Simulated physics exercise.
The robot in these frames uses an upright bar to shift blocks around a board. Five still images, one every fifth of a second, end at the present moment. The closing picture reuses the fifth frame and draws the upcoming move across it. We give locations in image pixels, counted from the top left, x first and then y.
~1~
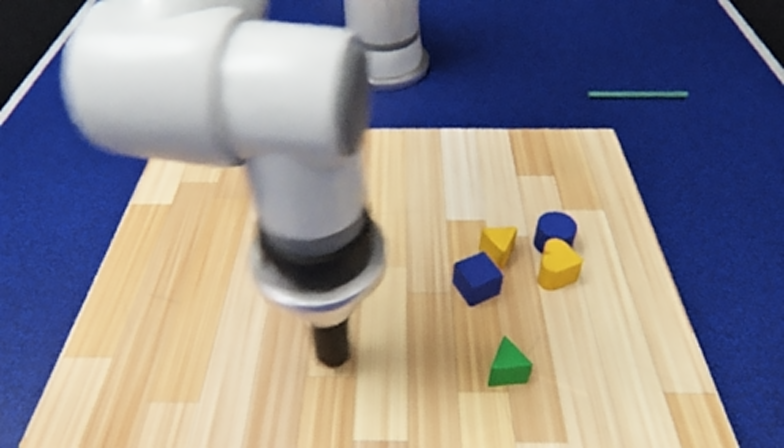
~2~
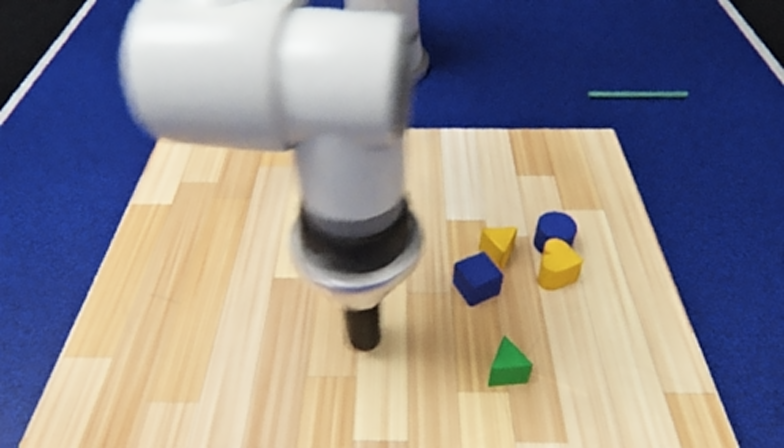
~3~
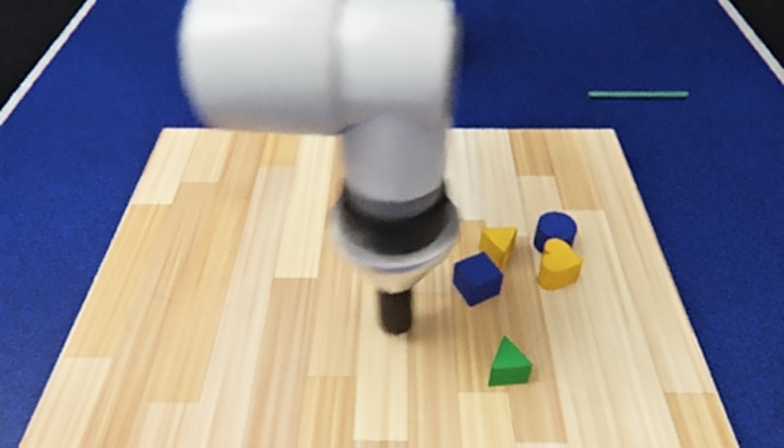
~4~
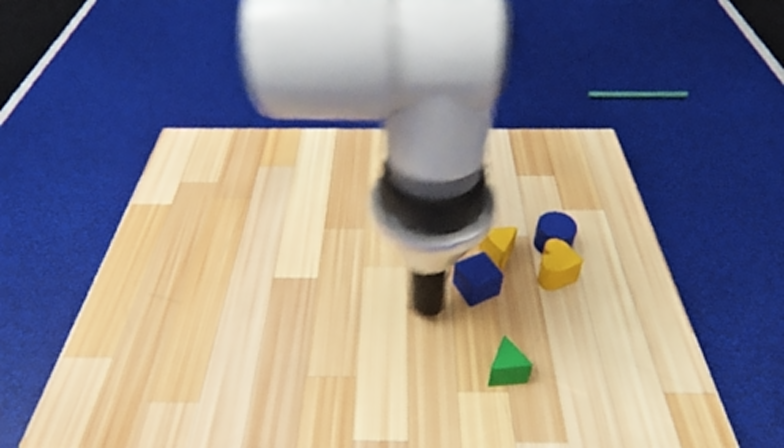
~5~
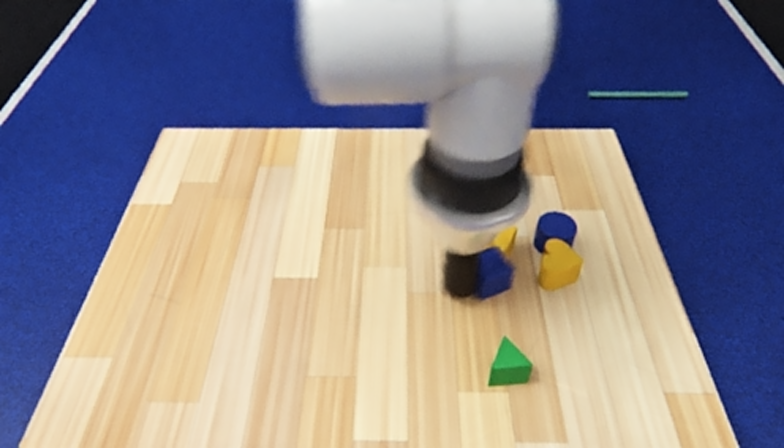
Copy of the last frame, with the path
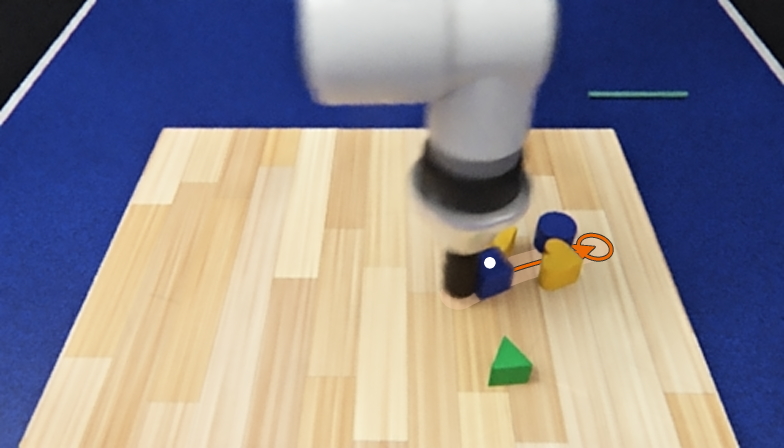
Robot arm sweeping its dark upright bar rightward across a wooden board and nudging a blue block slightly right among other coloured blocks.
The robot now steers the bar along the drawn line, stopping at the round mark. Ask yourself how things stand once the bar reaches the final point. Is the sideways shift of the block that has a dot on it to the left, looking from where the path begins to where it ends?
In short: Yes.
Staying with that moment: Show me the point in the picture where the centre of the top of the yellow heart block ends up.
Final place: (594, 256).
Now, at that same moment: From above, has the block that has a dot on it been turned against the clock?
That would be a yes.
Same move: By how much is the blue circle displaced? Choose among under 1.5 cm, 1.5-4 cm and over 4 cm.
It shifts by more than 4 cm.
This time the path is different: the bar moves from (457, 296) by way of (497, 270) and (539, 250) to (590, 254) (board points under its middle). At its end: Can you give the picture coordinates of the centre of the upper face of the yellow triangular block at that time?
Put as a pixel place, it's (518, 214).
Path on the board, from (457, 296) through (525, 266) to (595, 247); the dot is on the blue square block.
What follows on the original path. One third of the way, bar (504, 264); blue square block (536, 243); yellow triangular block (515, 224), turned 75° anticlockwise; yellow heart block (571, 255).
Two thirds of the way, bar (552, 249); blue square block (575, 223), turned 20° anticlockwise; yellow triangular block (515, 223), turned 80° anticlockwise; blue circle (591, 202); yellow heart block (586, 255), turned 35° clockwise.
At the end, bar (599, 237); blue square block (613, 206), turned 45° anticlockwise; yellow triangular block (515, 223), turned 80° anticlockwise; blue circle (609, 182); yellow heart block (594, 256), turned 60° clockwise.
